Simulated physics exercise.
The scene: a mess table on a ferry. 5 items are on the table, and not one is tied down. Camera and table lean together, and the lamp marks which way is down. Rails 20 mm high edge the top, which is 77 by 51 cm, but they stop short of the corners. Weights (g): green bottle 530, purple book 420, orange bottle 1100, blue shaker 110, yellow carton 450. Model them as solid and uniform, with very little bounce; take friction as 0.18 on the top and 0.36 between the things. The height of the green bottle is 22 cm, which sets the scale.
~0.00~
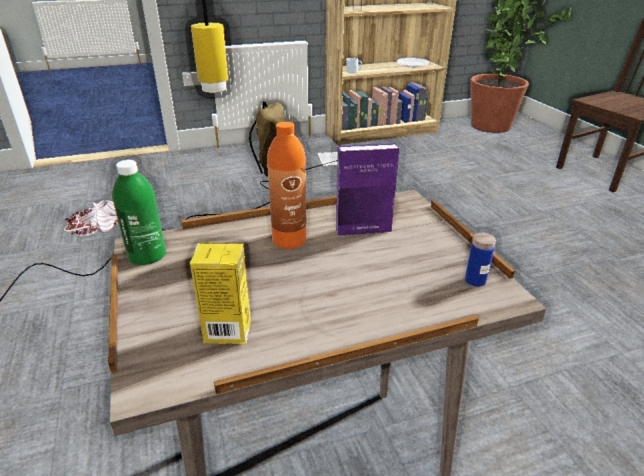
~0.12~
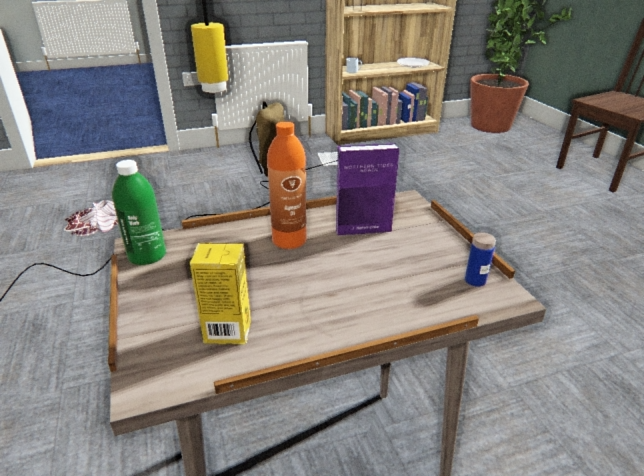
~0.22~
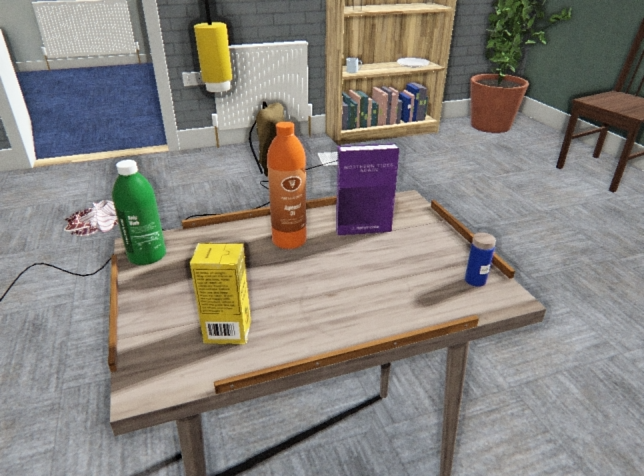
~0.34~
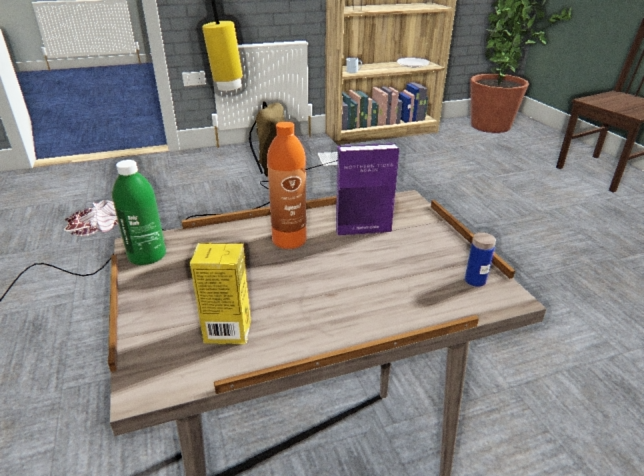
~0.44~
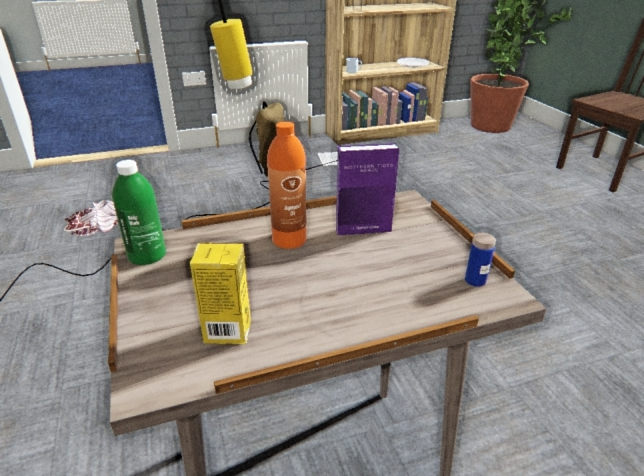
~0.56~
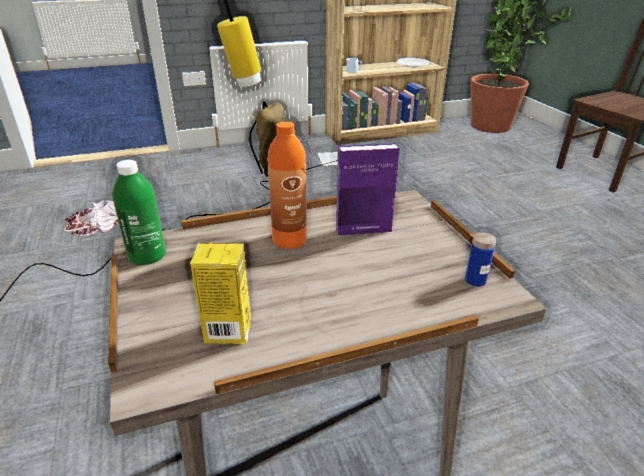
At first, a green bottle, yellow carton, orange bottle, purple book and blue shaker stand on a railed wooden table while a yellow cylinder hangs behind them. Then the hanging cylinder swings gradually to the right and slants, while everything on the table stays in place.
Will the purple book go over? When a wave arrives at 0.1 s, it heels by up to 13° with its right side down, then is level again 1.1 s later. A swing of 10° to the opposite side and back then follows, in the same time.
I'd say it weathers the rocking.
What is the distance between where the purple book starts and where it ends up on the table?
About 3 cm.
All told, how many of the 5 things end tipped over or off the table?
The count comes out at 0.
After 0.76 s, heel 12°, right side down.
After 0.86 s, heel 9°, right side down; purple book slid 2 cm near (375, 189); yellow carton slid 3 cm; blue shaker slid 2 cm.
After 1.06 s, heel 2°, right side down; purple book slid 3 cm near (379, 189); yellow carton slid 4 cm; blue shaker slid 3 cm.
At rest (2.8 s), all 5 in place, give or take 5 cm. In the last view, purple book near (379, 189).
